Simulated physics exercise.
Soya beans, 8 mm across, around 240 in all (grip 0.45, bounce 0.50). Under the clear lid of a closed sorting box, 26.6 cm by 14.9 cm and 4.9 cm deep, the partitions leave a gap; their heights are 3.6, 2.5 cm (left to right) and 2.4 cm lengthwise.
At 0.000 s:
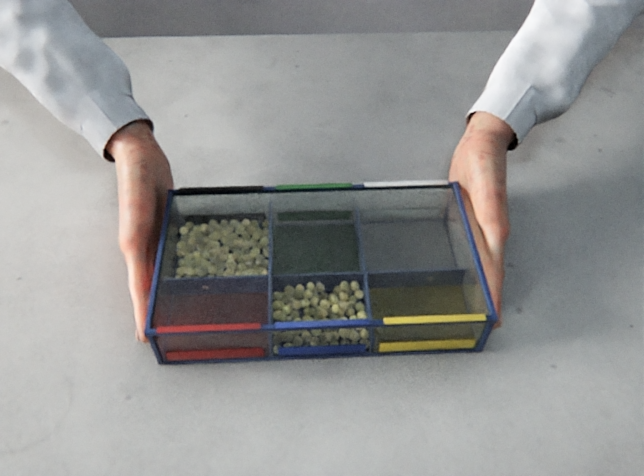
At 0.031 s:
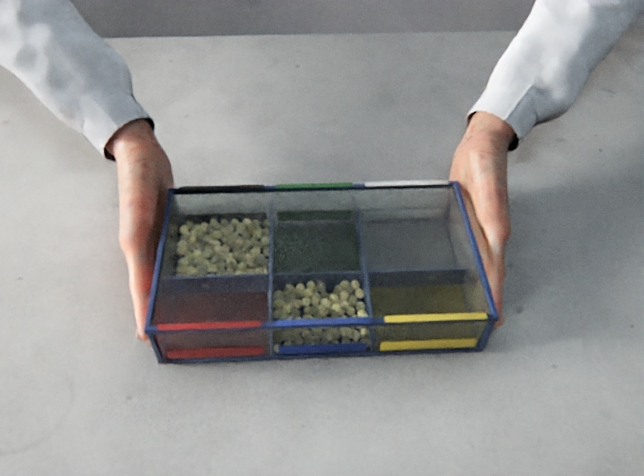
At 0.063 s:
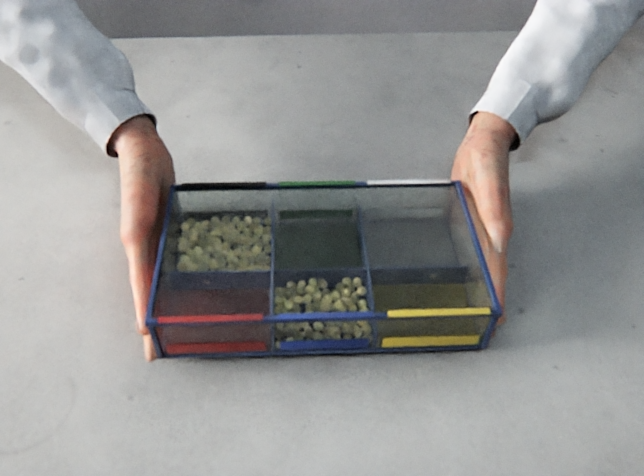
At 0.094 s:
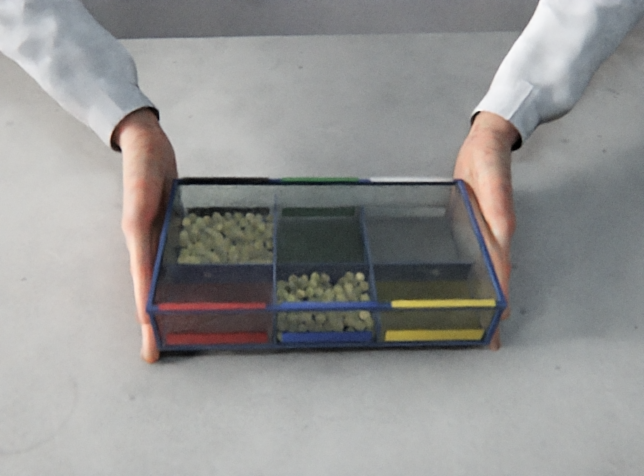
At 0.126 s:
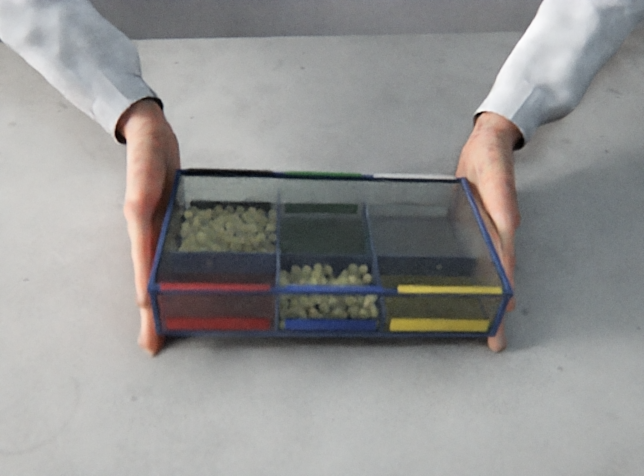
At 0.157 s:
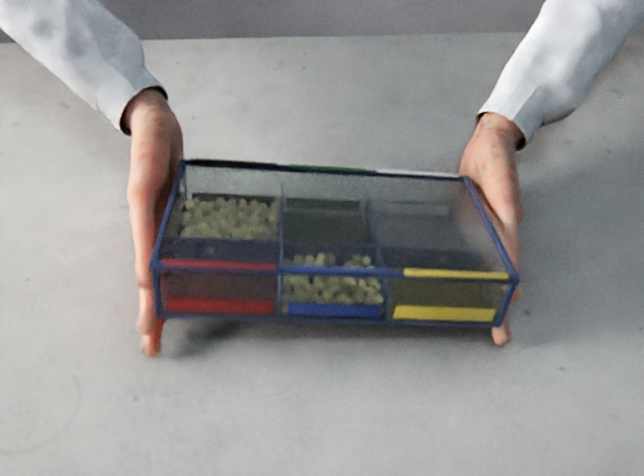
On a grey surface, two hands tilt a clear-lided box of pale beans, raising its front edge.
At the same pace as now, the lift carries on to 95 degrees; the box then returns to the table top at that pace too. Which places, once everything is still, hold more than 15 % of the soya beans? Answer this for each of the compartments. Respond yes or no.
Red: No; blue: No; green: No; yellow: No; white: Yes; black: Yes.
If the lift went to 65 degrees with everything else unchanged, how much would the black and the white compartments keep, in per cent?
Then: Black 60, white 10.
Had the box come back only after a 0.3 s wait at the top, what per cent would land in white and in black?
Then white keeps 40% and black keeps 55%.
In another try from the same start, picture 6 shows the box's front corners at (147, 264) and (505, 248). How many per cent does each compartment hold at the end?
By the end red holds 0%, blue holds 0%, green holds 35%, yellow holds 0%, white holds 5% and black holds 60%.
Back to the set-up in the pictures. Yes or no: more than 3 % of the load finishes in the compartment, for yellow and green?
With yellow that fails, while with green that holds.
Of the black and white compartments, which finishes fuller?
The black compartment.
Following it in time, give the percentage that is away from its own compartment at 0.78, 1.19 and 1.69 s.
First 15, next 45, last 45.
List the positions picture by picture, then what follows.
The first frame shows box tilt 0 degrees, front corners at (150, 330) and (491, 317); blue 40 %, black 60 %.
The second frame shows box tilt 1 degrees, front corners at (151, 328) and (492, 316).
The third frame shows box tilt 2 degrees, front corners at (151, 321) and (496, 311).
The fourth frame shows box tilt 5 degrees, front corners at (152, 308) and (500, 304), lowest corner right back.
The fifth frame shows box tilt 10 degrees, front corners at (154, 288) and (507, 292), lowest corner right back.
The sixth frame shows box tilt 14 degrees, front corners at (156, 264) and (513, 278), lowest corner right back; blue 40 %, black 60 %. The box's pace is about 145 degrees a second.
After 0.78 s, tilt 95 degrees; blue 30 %, green 10 %, white 5 %, black 60 %.
After 1.19 s, tilt 42 degrees; green 5 %, white 35 %, black 55 %.
Then, at 1.69 s, tilt 0 degrees; green 5 %, white 35 %, black 55 %.
By 2.1 s all is still; red 0 %, blue 0 %, green 5 %, yellow 0 %, white 35 %, black 55 %.
